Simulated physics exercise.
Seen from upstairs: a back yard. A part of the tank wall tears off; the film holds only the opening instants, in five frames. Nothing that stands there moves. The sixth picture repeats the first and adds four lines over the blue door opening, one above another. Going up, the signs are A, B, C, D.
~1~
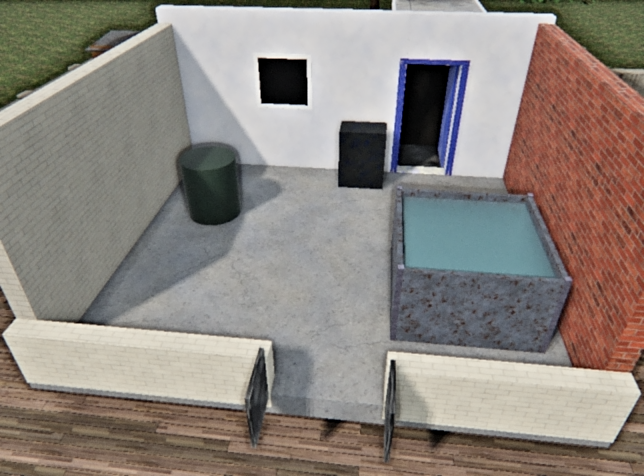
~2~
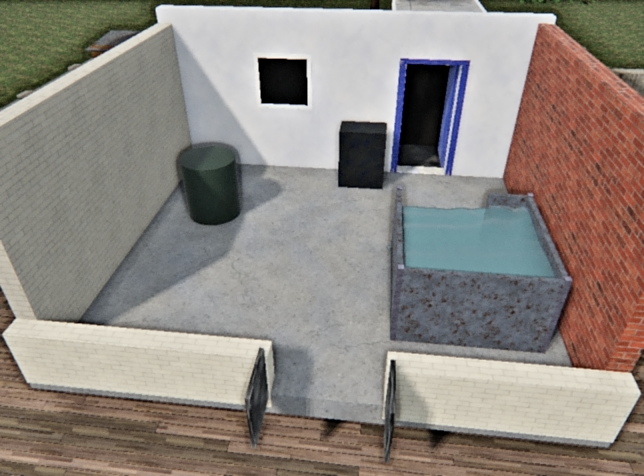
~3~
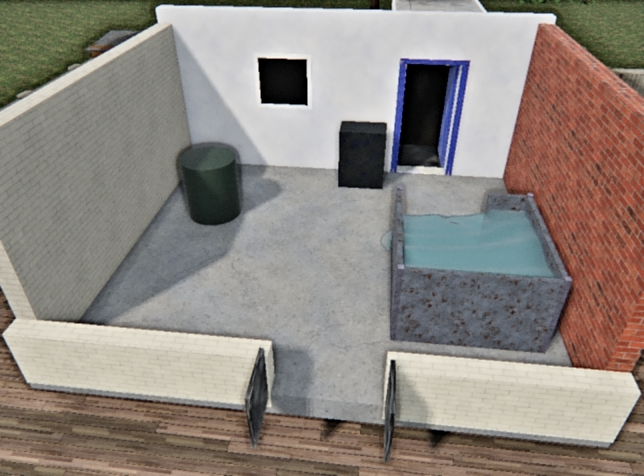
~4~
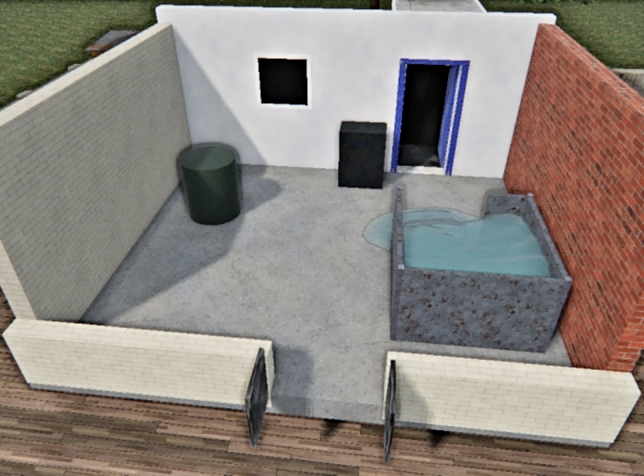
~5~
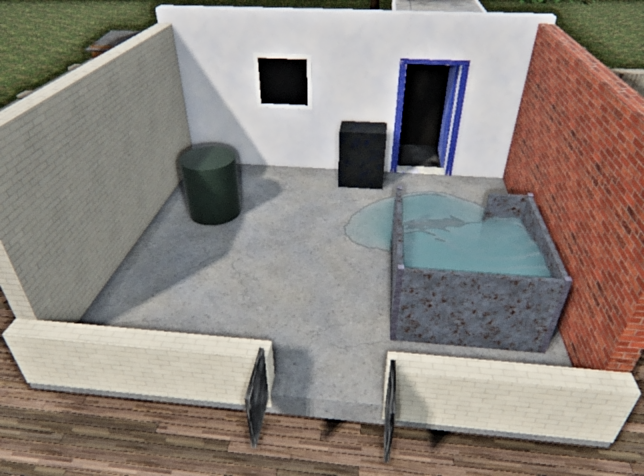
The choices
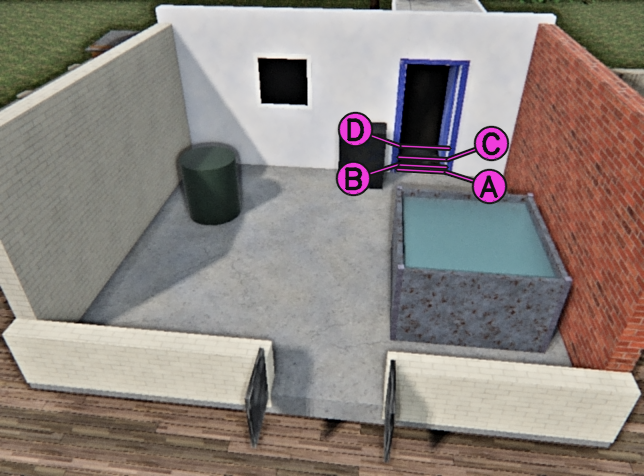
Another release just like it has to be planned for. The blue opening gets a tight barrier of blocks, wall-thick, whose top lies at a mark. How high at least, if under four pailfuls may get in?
Mark D just does it.
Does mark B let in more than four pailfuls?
Yes.
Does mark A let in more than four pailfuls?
Yes.
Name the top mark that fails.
Mark C.
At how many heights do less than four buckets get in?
One.
In magenta, A at (421, 170); B at (422, 166); C at (422, 158); D at (424, 147); from the bottom up A, B, C, D.
With A, dozens of bucketfuls pour in.
With B, dozens of bucketfuls pour in.
With C, about 12 bucketfuls get in.
With D, a splash gets over, under a bucket.
